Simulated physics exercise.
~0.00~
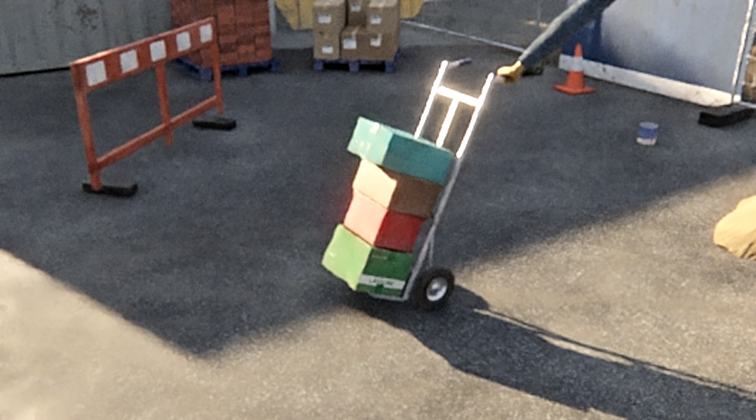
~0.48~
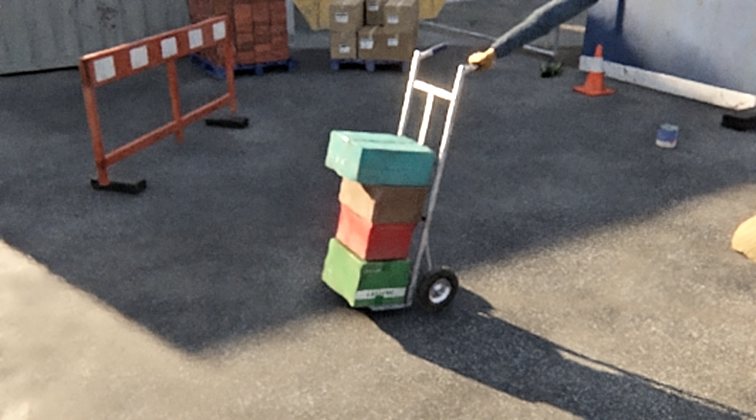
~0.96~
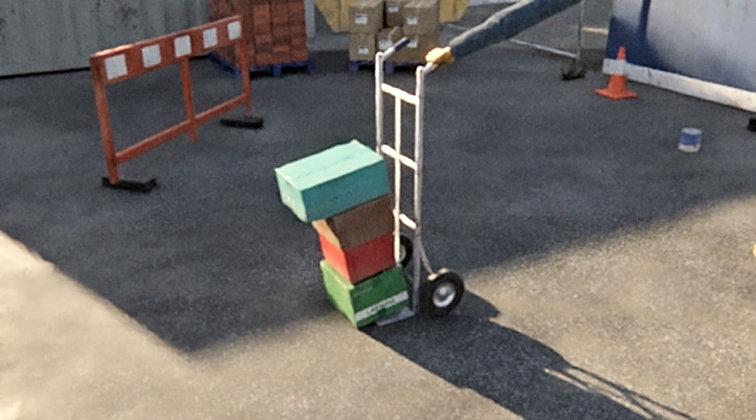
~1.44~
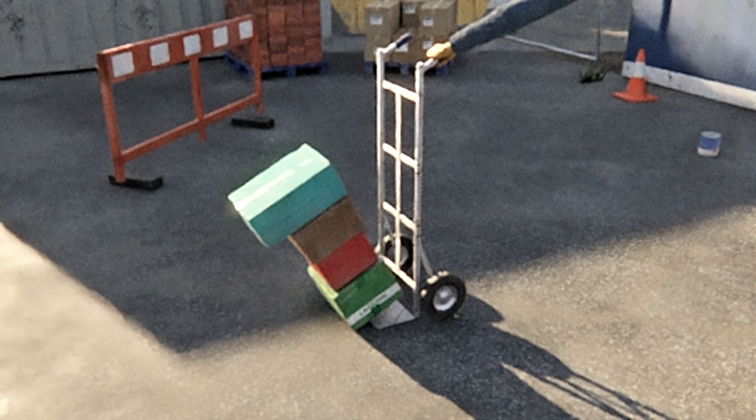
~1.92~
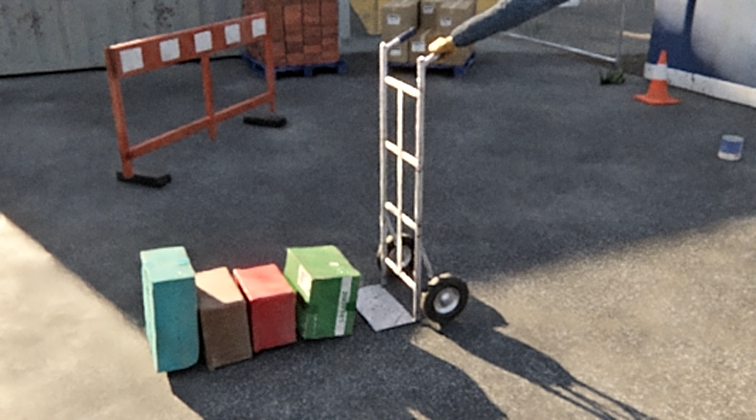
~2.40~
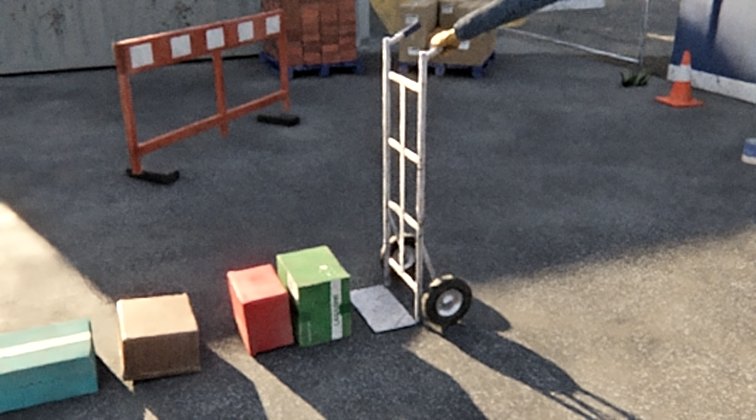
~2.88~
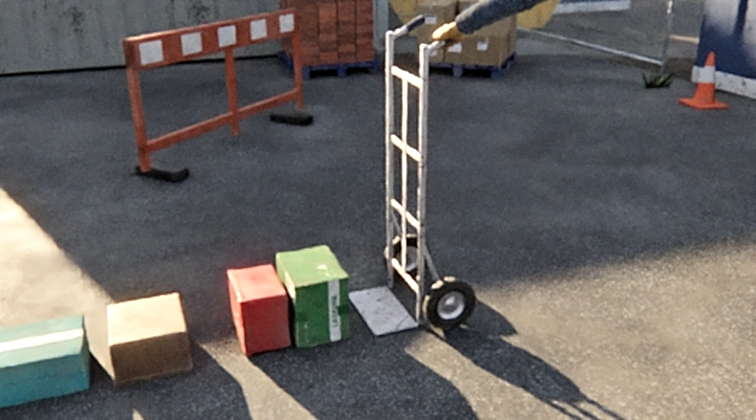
To begin with, a gloved hand holds a tilted sack truck carrying a loose stack of four boxes, green at the bottom, then red, brown and turquoise on top. The hand swings the truck upright, and the turquoise box slides out to the left. Once the truck stands straight, the whole stack leans away from its frame and topples leftward. The boxes land in a row on the asphalt, then the turquoise and brown ones tumble farther left. Finally, the red box rests beside the tipped green one near the truck's toe plate, while the hand still holds the upright truck.
